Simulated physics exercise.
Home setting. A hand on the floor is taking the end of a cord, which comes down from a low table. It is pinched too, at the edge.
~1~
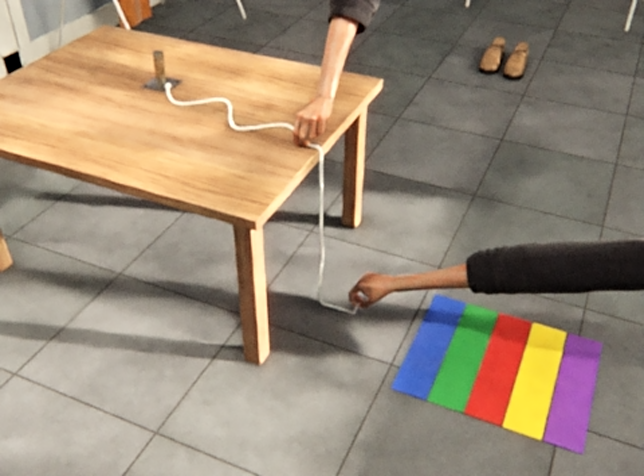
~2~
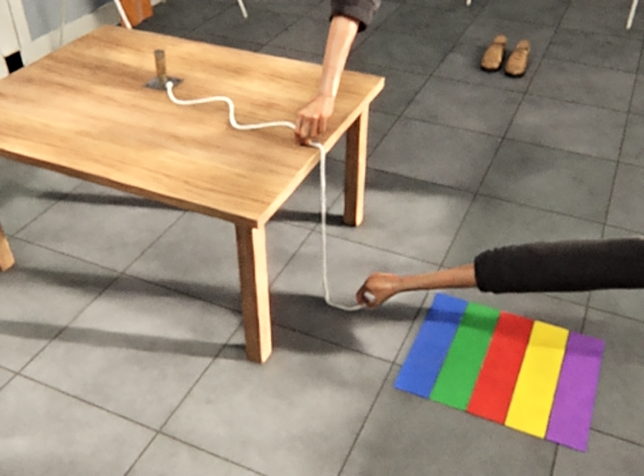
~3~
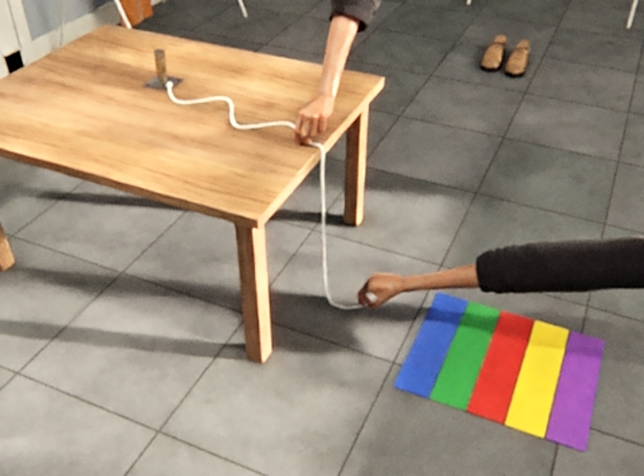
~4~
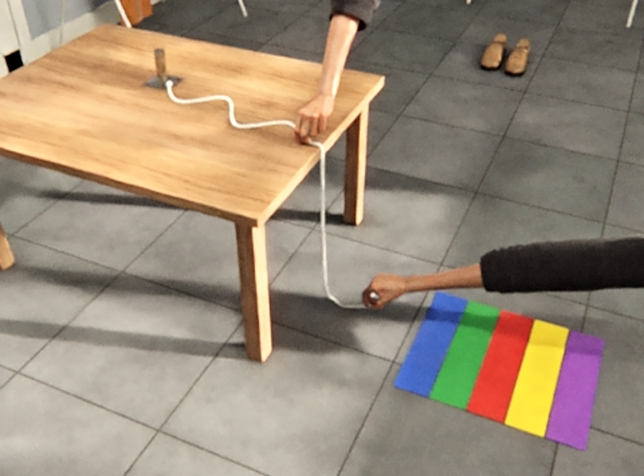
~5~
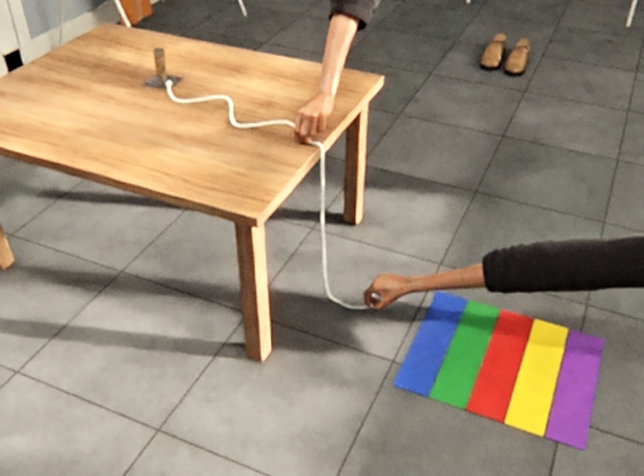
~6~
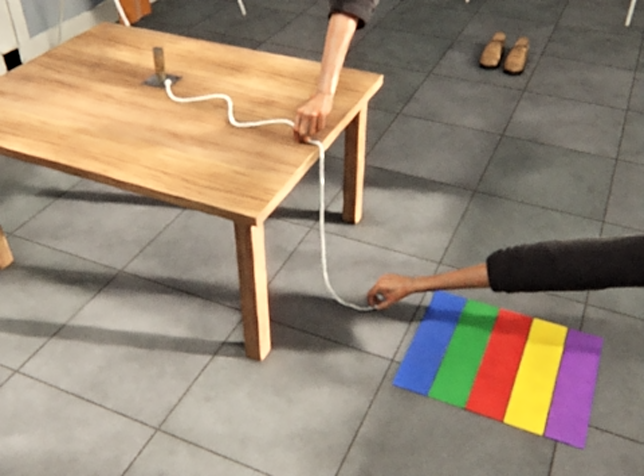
A hand near the floor held the end of a white cord hanging from a wooden table and drew it slightly right, toward the coloured stripes, while another hand pinched it at the table's edge.
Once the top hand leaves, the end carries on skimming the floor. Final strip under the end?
Yellow.
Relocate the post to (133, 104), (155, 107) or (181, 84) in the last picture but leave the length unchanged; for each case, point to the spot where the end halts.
One per try, in order: (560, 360), (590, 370), (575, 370).
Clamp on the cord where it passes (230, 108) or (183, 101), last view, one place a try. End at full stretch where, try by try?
The places are (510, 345) and (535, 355).
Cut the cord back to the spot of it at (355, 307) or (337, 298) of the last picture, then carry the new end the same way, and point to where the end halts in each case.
(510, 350) and (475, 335).
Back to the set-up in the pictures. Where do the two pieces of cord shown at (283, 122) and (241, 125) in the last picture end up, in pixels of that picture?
The first lands at (324, 140), while the second lands at (289, 126).
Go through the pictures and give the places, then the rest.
In the first picture, end (358, 305); blue (417, 375); green (452, 387); red (489, 399); yellow (528, 412); purple (567, 425).
In the second picture, end (365, 305); cord through (173, 99) (232, 108) (275, 124) (322, 155) (323, 222) (325, 284).
In the third picture, end (367, 305).
In the fourth picture, end (370, 305); cord through (173, 98) (232, 107) (275, 123) (322, 154) (323, 221) (325, 283).
In the fifth picture, end (372, 306).
In the sixth picture, end (376, 306); cord through (172, 96) (230, 106) (274, 122) (321, 153) (321, 220) (327, 282).
Soon after, end near (476, 337); over green.
Then, end near (521, 351); over red.
At full stretch, end near (549, 359); over yellow. It gets as far as the yellow strip.
